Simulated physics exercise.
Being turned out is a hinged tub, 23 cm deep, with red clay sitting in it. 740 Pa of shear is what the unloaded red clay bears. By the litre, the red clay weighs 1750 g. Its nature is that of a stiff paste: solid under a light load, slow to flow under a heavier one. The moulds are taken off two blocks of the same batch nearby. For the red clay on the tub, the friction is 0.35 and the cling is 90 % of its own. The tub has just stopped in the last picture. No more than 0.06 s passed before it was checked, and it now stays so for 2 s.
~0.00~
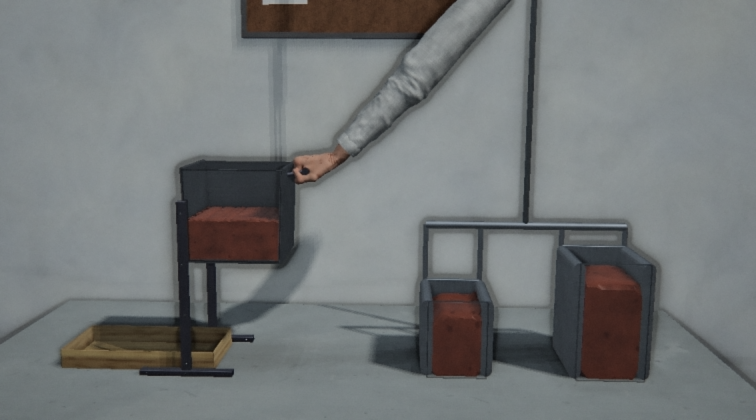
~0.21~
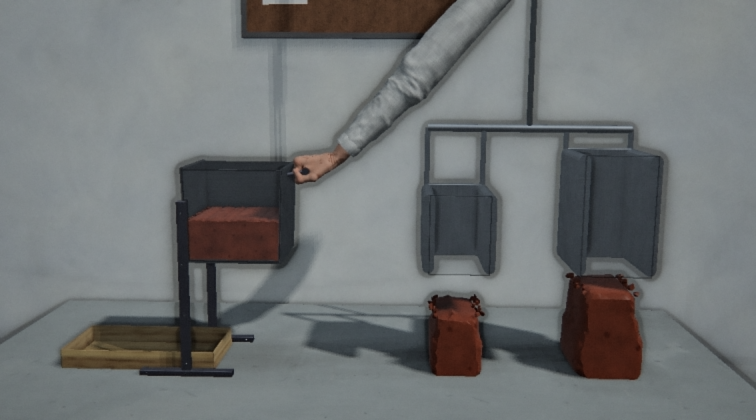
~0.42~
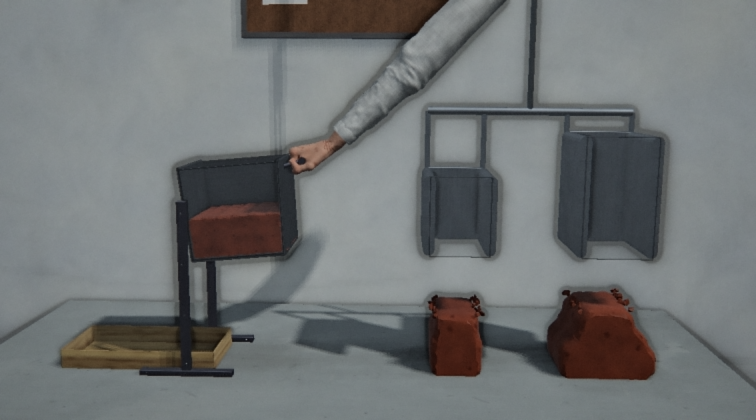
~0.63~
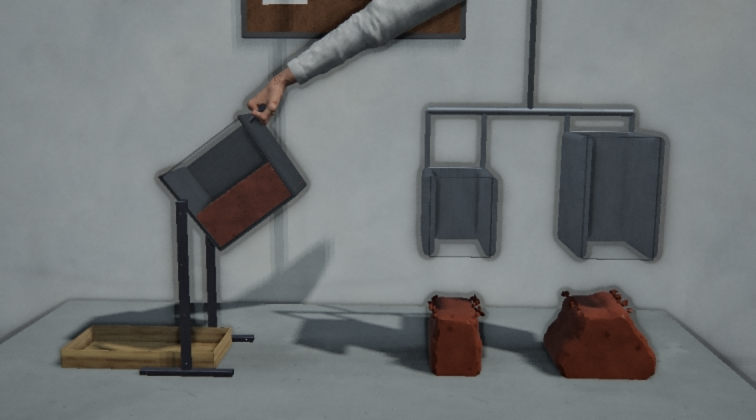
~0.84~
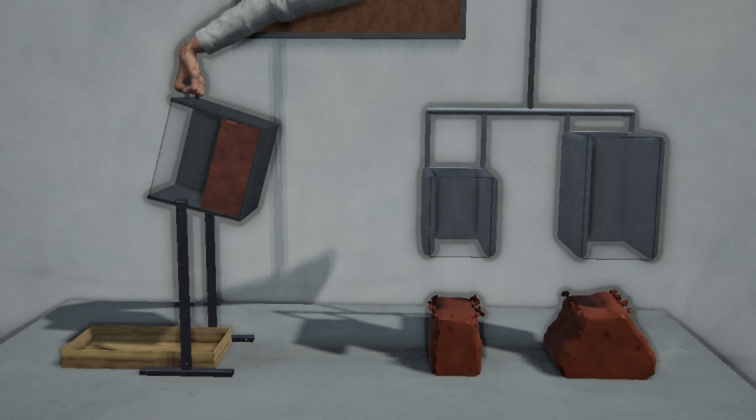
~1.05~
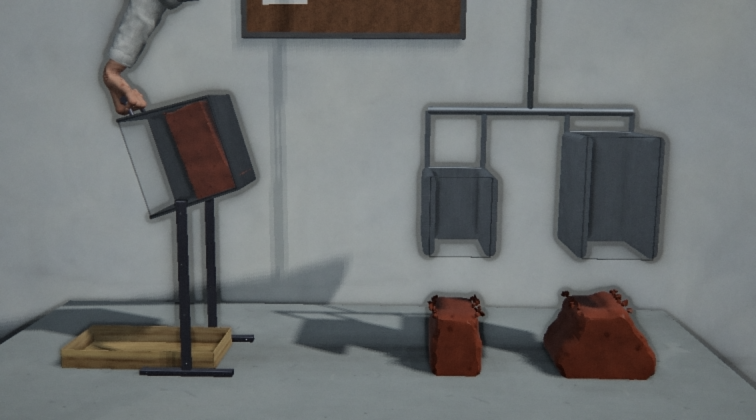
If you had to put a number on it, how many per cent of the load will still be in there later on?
My estimate is close to 46 per cent.
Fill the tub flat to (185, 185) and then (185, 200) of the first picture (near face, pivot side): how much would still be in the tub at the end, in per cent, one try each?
About 30 % and then about 35 %.
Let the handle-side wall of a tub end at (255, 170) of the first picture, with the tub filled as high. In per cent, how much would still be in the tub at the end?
In that case close to 55 %.
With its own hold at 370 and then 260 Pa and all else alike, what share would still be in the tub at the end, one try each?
Respectively, close to 45 % and close to 35 %.
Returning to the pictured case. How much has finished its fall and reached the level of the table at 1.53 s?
Some 35 per cent.
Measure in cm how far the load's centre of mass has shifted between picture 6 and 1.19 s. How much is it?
About 7 cm.
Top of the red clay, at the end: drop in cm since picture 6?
The top ends up some 15 cm below its level in the last picture.
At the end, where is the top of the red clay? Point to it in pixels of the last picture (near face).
I'd say it peaks at roughly (195, 165) in the last picture.
After 1.19 s, the tub is at 107 degrees and holds 100 %.
After 1.36 s, the tub is at 107 degrees and holds 55 %.
After 1.53 s, the tub is at 107 degrees and holds 46 %.
After 1.70 s, the tub is at 107 degrees and holds 46 %.
After 3.05 s, at the end, the tub is at 107 degrees and holds 46 %.
